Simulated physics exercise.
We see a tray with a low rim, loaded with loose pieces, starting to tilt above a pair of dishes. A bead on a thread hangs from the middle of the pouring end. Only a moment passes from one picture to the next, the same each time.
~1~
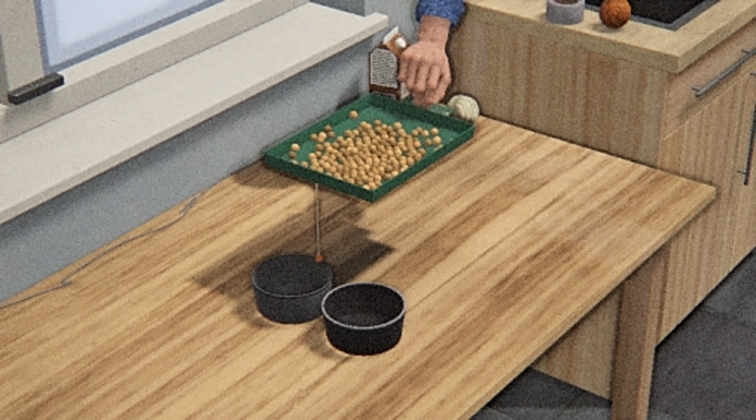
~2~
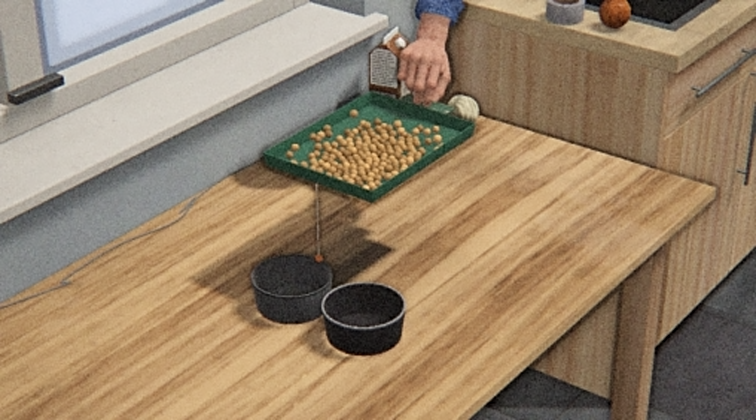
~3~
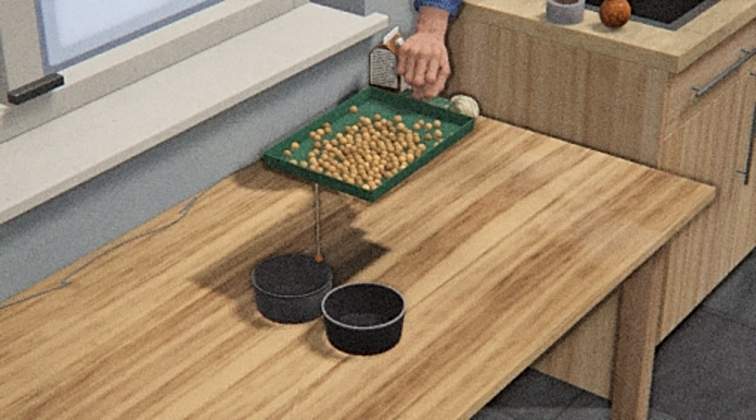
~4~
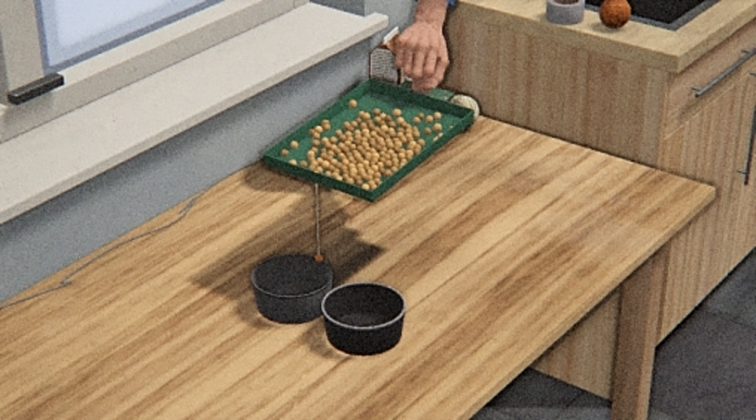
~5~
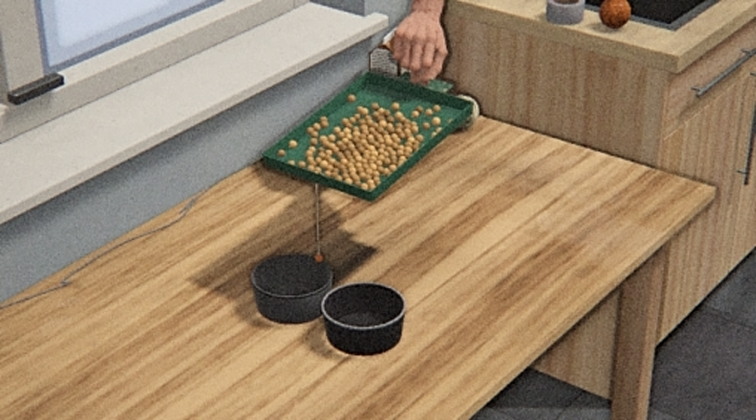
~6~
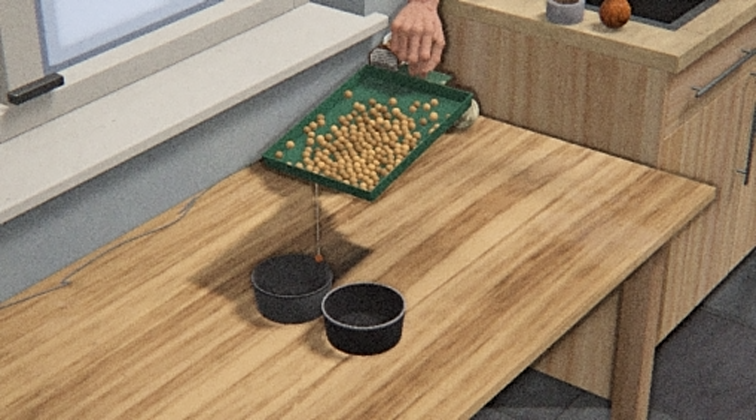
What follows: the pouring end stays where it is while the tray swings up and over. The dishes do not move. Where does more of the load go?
Fuller: The left dish.
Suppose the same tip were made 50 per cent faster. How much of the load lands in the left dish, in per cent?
Close to 50 per cent.
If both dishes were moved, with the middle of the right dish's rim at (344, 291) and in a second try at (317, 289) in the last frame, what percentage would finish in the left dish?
About 40 and 30 per cent.
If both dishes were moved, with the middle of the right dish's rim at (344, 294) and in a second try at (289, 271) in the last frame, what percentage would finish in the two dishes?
First some 70, then 40 per cent.
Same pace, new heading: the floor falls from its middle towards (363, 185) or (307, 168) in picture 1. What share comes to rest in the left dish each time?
First some 0, then 30 per cent.
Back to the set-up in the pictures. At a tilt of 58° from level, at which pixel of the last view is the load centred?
Around (332, 148).
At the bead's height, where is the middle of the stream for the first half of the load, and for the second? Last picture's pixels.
At about (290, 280), then at (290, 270).
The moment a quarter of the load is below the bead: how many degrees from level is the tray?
Roughly 80°.
Soon, tray tipped steeply; all on the tray.
A while on, tray tipped right over; a small part on the tray; a small part in the right dish; about a third in the left dish; about a third outside both; a small part in the air.
Towards the end, tray tipped past a quarter turn; a small part in the right dish; about half in the left dish; about a third outside both.
Finally, tray tipped past a quarter turn; a small part in the right dish; about half in the left dish; about a third outside both.
